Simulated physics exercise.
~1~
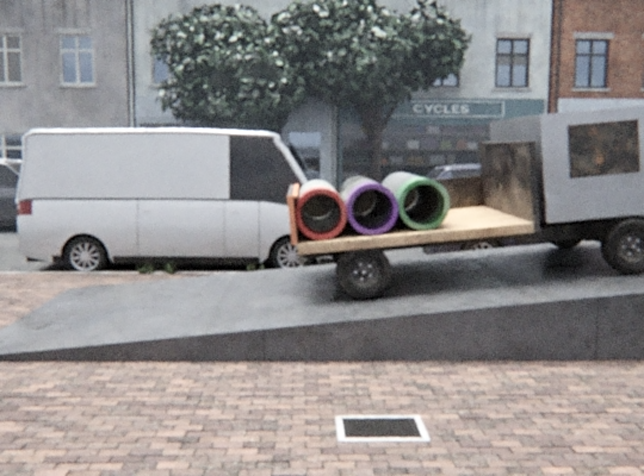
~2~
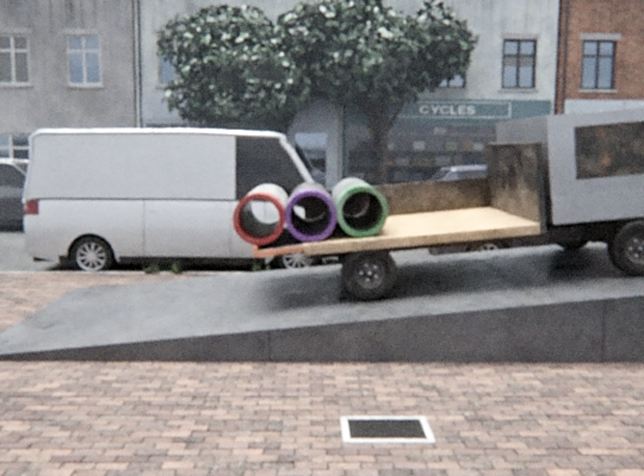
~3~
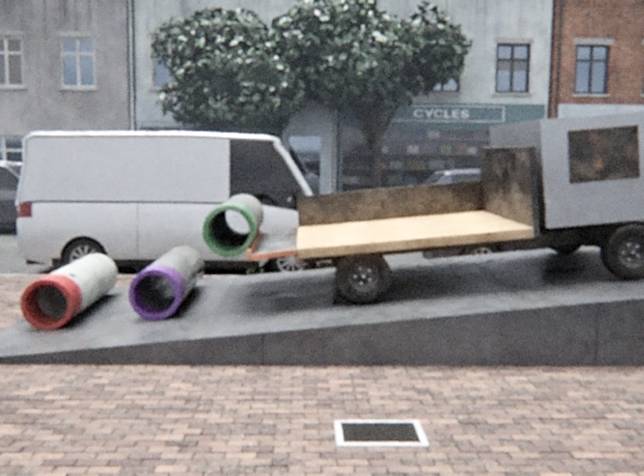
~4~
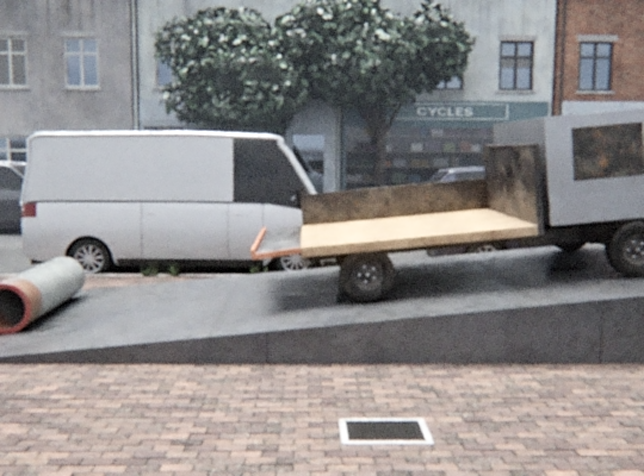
Pick-up on a sloping road dropping its tailgate, three concrete pipes rolling left off the bed and down toward the left edge.
